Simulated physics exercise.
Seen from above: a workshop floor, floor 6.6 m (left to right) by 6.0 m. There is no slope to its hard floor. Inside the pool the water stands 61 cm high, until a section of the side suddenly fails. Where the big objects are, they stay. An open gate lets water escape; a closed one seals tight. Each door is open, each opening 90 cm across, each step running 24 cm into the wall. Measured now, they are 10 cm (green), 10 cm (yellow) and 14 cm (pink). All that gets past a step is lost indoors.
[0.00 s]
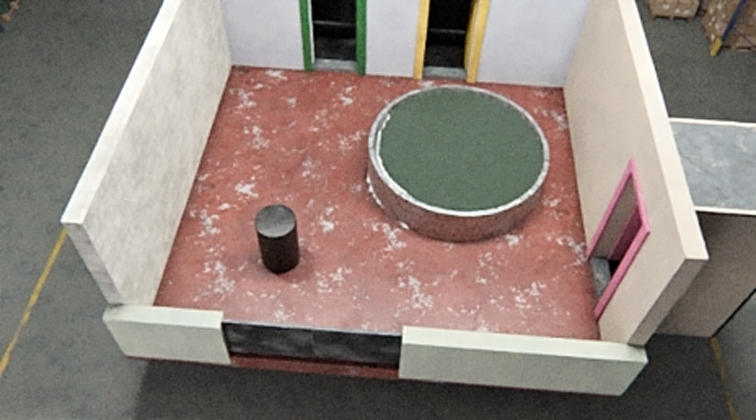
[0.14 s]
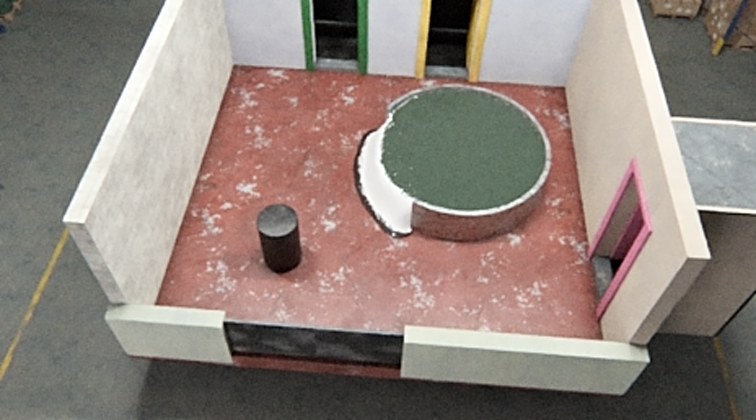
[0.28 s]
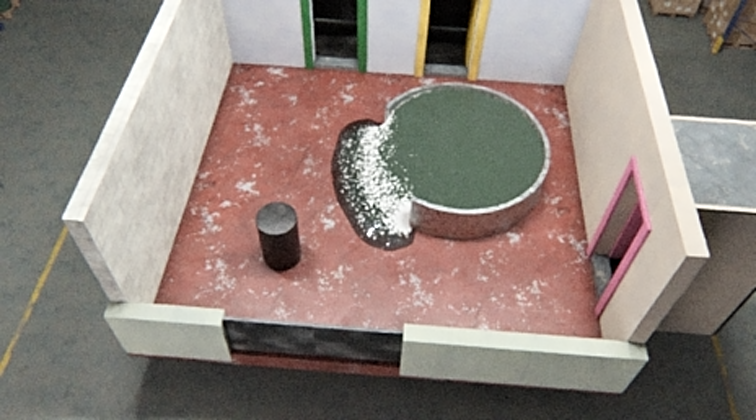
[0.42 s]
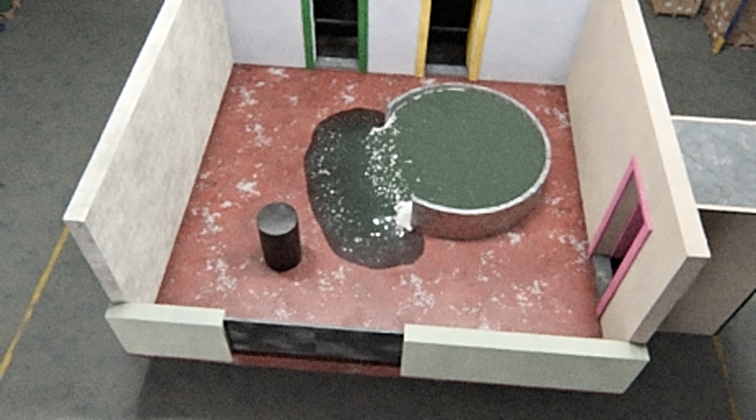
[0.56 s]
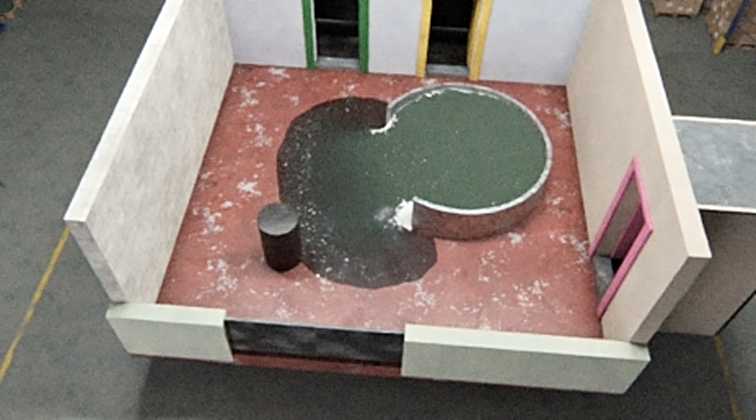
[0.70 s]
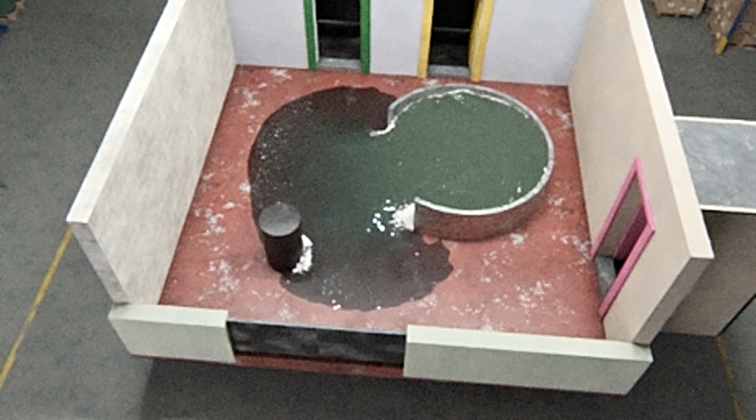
Water bursting from the left side of a round green pool, spreading across a red floor and around a dark cylinder.
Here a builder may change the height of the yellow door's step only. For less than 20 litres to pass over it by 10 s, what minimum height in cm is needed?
It would have to be about 8 cm high.
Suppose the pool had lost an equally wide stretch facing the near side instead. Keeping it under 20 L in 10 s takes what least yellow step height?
In that case you'd want it roughly 11.0 cm high.
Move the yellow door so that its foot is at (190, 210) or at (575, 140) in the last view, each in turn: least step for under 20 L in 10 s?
About 29 cm for the first and 14.0 cm for the second.
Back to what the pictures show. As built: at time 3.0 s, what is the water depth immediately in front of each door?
Green door: 1 cm; yellow door: 0 cm; pink door: 0 cm.
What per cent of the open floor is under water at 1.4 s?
Approximately 50 % of it.
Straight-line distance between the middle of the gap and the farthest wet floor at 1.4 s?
About 4.0 metres out.
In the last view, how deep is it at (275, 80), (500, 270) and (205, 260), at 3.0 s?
Taking the spots in order: About 15, 0 and 19 centimetres.
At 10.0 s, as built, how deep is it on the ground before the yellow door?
Lab note: Depth approx. 11.0 cm.
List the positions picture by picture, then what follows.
The first frame shows the pool at (458, 148) is whole and still, 61 cm deep; the yellow door at (450, 38) is dry.
In the second frame, the gap is at (376, 173), the front 0.3 m out at (367, 138); the back of the pool holds 61 cm.
In the third frame, the front is at (343, 135), 0.7 m from the gap at (375, 174); 1.7 m2 of floor is wet, 61 cm left at the back.
In the fourth frame, the front is at (342, 252), 1.2 m from the gap at (376, 175); 3.8 m2 of floor is wet, 61 cm left at the back.
In the fifth frame, the gap is at (377, 176), the front 1.7 m out at (310, 263); the back of the pool holds 61 cm.
In the sixth frame, the front is at (257, 146), 2.2 m from the gap at (378, 176); 9.0 m2 of floor is wet, 60 cm left at the back; the yellow door at (454, 36), 3.1 m from the gap, is still 1.6 m from the nearest water.
After 1.4 s water covers 50 % of the floor, deepest (28 cm) near (377, 194); it has not reached the yellow door.
After 3.0 s water covers 55 % of the floor, deepest (40 cm) near (153, 321); it has not reached the yellow door.
After 10.0 s water covers 100 % of the floor, deepest (25 cm) near (499, 83); 11 cm at the yellow door, 10 litres in over its 10 cm step.
At the yellow door as built, the water arrived by 4.3 s and peaked near 13 cm at 8.0 s.
Run again over the same 10 s with other heights there, 33 litres in over 6.5 cm, 15 litres over 9 cm. The limit of 20 litres is kept from about 8 cm up.
